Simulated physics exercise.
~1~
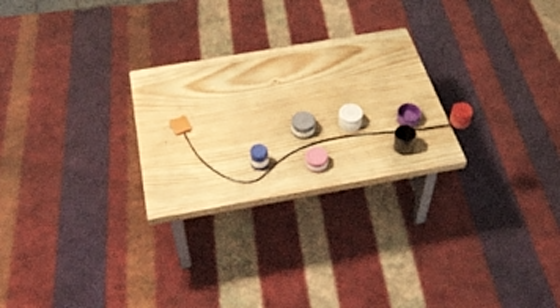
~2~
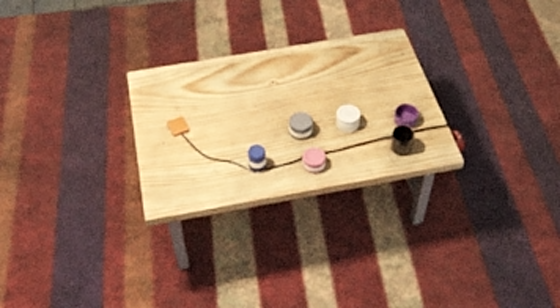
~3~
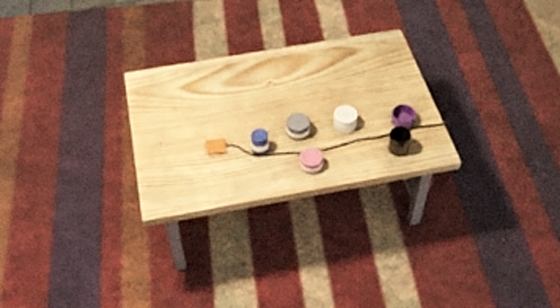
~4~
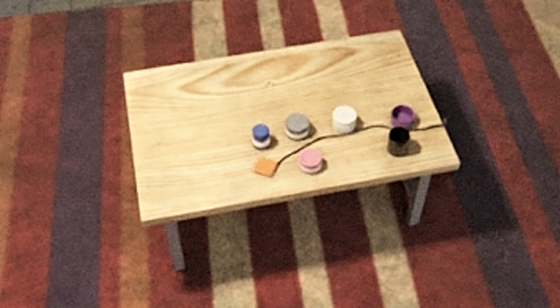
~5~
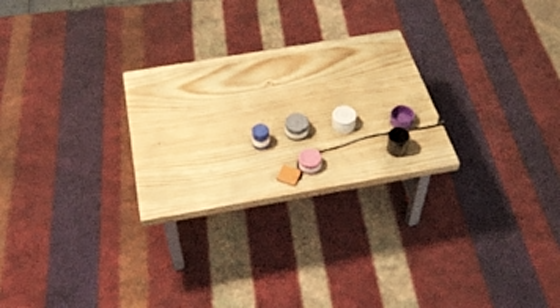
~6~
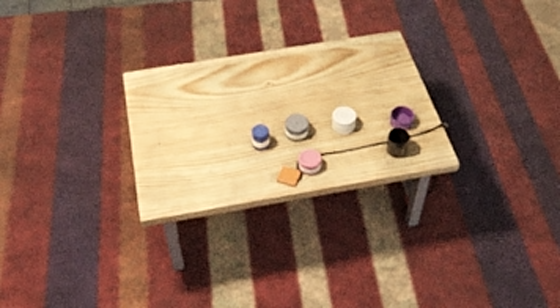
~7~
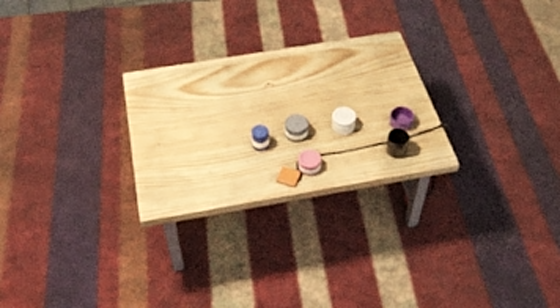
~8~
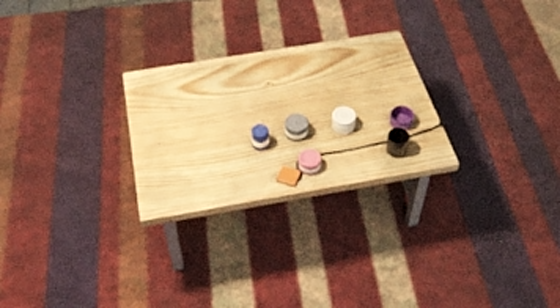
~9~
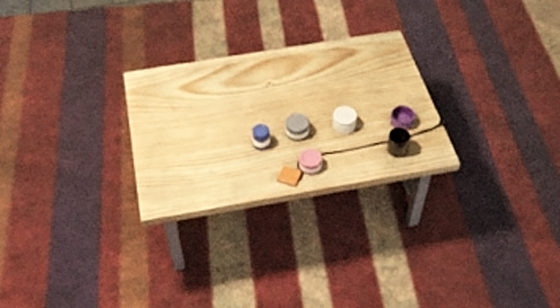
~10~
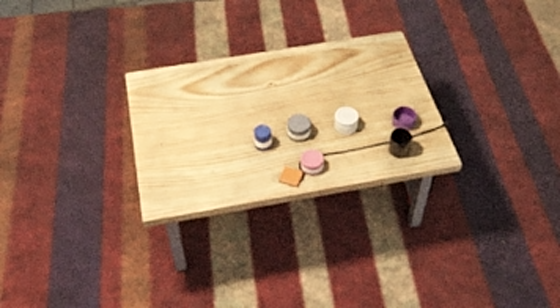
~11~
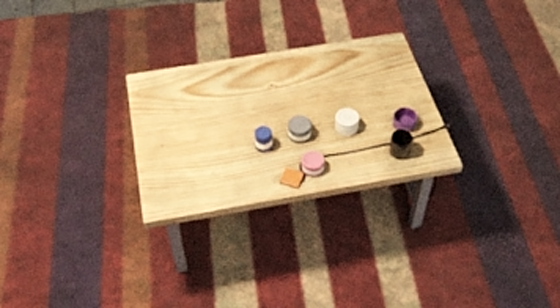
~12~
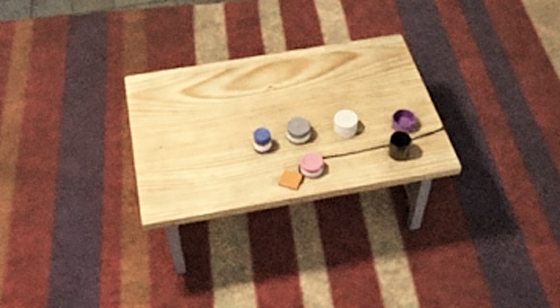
Wooden table on a striped rug, a red object dropping off the right edge, its cable dragging an orange piece right until it stops by a pink tin.
